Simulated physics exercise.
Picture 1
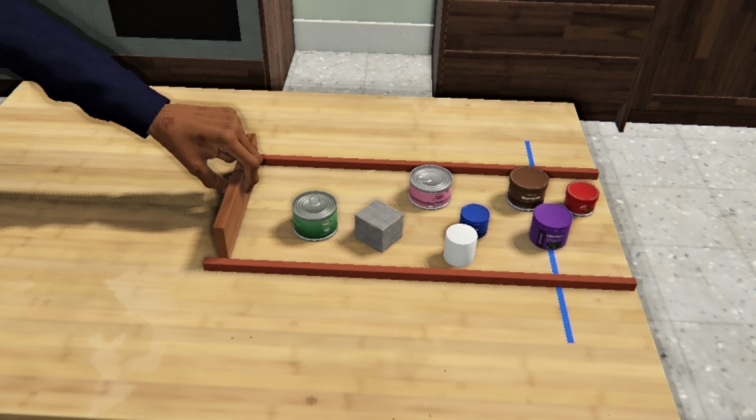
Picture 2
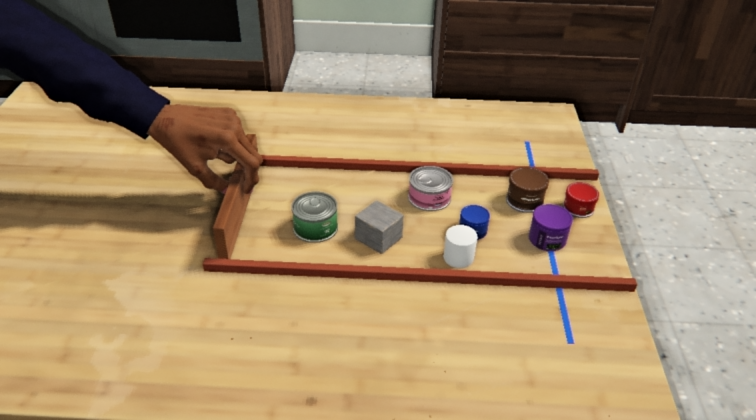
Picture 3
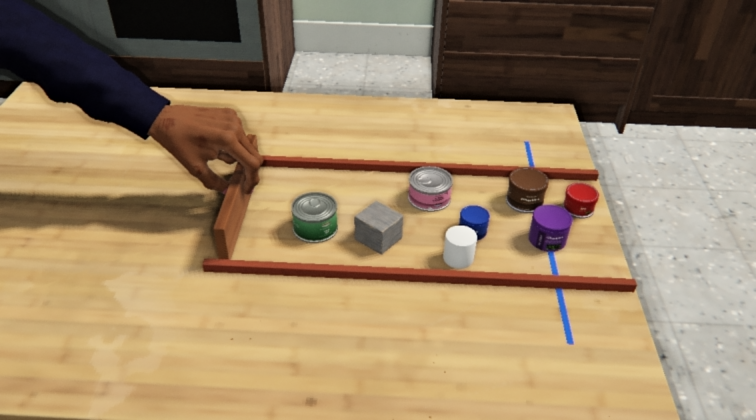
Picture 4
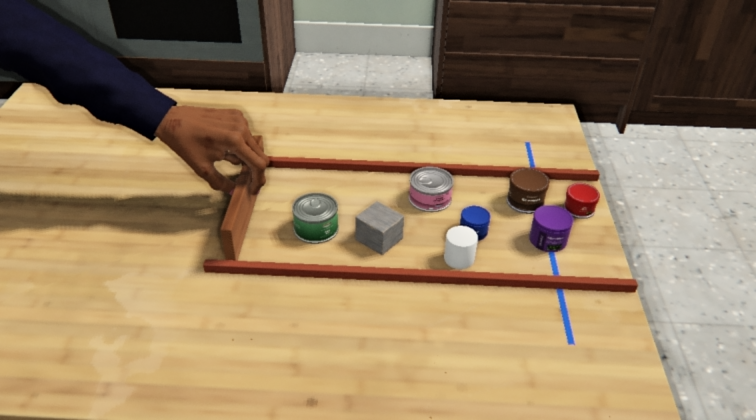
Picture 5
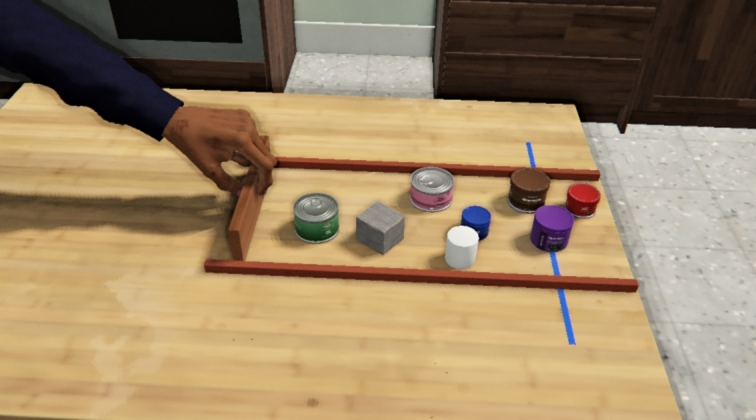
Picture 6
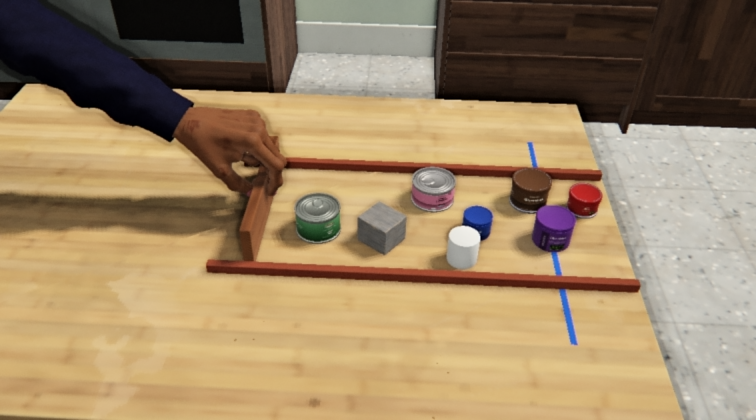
On a pale wooden worktop in a kitchen, seen from above at an angle, two reddish rails run left to right. Between them sit a green tin, grey block, pink tin, white and blue tubs, then brown, purple and red containers near a blue line at right. A dark-sleeved hand holds a wooden board at left, then slides it slightly rightward, while the objects barely shift.
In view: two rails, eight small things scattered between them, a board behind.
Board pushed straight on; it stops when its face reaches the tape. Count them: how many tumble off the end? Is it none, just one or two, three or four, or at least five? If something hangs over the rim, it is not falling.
The number that drop off is just one or two.
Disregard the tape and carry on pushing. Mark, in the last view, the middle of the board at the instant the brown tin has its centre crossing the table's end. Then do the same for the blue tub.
The middle is at (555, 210) when it's the brown tin, and at (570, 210) when it's the blue tub.
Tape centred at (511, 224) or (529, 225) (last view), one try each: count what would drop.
You'd get 0 the first time and 1 the second.
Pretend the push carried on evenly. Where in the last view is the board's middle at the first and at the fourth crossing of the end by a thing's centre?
First: Around (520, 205). Next: Around (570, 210).
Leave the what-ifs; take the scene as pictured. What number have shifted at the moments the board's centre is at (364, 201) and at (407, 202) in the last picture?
The first number is 2, the next one 3.
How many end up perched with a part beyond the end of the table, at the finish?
2 in all.
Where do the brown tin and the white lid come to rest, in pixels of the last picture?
Going in order, first (607, 191) and next (612, 263).
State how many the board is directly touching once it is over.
It's 3.
A little later, none off yet; red tin at rest near (584, 201); purple tub at rest near (553, 229); brown tin at rest near (530, 191).
When it is over, the number that fall off is one or two; down, red tin.
